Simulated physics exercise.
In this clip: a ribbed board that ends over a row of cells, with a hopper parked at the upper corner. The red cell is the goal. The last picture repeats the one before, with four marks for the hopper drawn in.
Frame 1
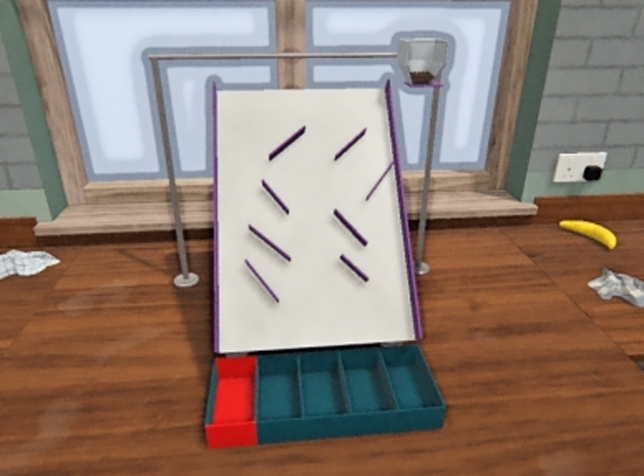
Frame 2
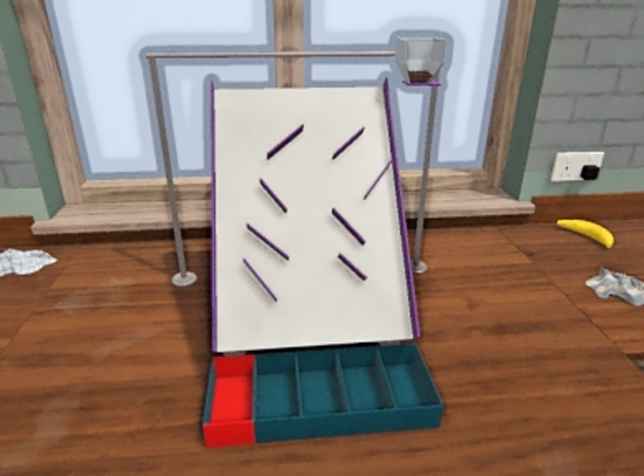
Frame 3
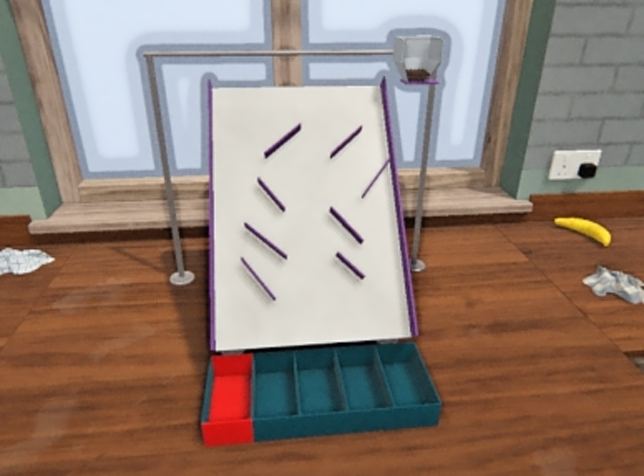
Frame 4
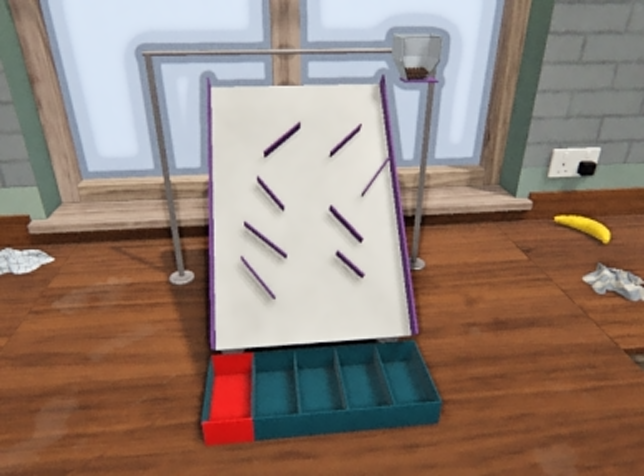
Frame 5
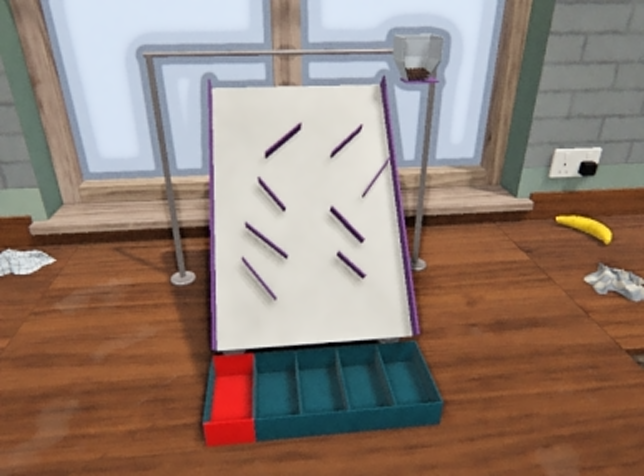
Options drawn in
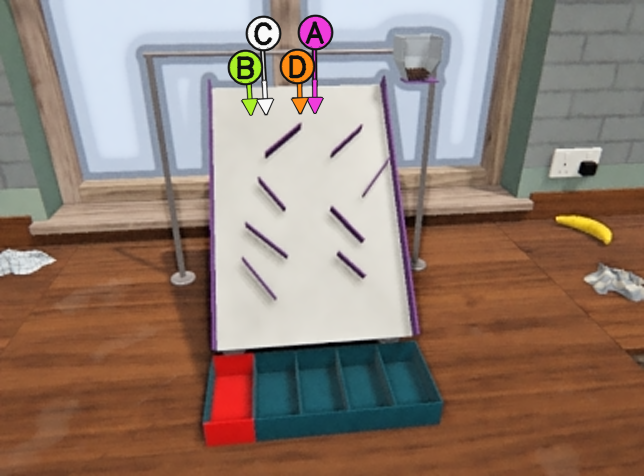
A white ribbed board stands above a row of cells, and almost nothing moves.
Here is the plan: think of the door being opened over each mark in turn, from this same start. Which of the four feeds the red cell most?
Mark C does it best.
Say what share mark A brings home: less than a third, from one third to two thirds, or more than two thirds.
It is less than a third.
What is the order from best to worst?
The order is C, B, D, A.
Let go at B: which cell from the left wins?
The first from the left.
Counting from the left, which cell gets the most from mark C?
The first.
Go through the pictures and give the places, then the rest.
The first frame shows hopper (420, 79), allspice berries, door shut.
The second frame shows ribs (267, 154) to (303, 124), (334, 154) to (364, 127), (260, 178) to (286, 209).
The third frame shows ribs (364, 194) to (390, 158), (245, 222) to (287, 256), (331, 206) to (364, 241).
The fourth frame shows ribs (241, 256) to (275, 297), (337, 250) to (365, 275).
The fifth frame shows red cell (230, 431), number 1 of 5 from the left.
On the marked copy, mark A meets the board at (314, 107); mark B meets the board at (250, 109); mark C meets the board at (265, 108); mark D meets the board at (300, 107).
With A, about a tenth in the red cell, roughly half in other cells, roughly a third outside the box.
With B, roughly half in the red cell, roughly a quarter in other cells, about a tenth outside the box.
With C, the larger part in the red cell, about a tenth in other cells, about a tenth outside the box.
With D, roughly a quarter in the red cell, roughly half in other cells, roughly a quarter outside the box.
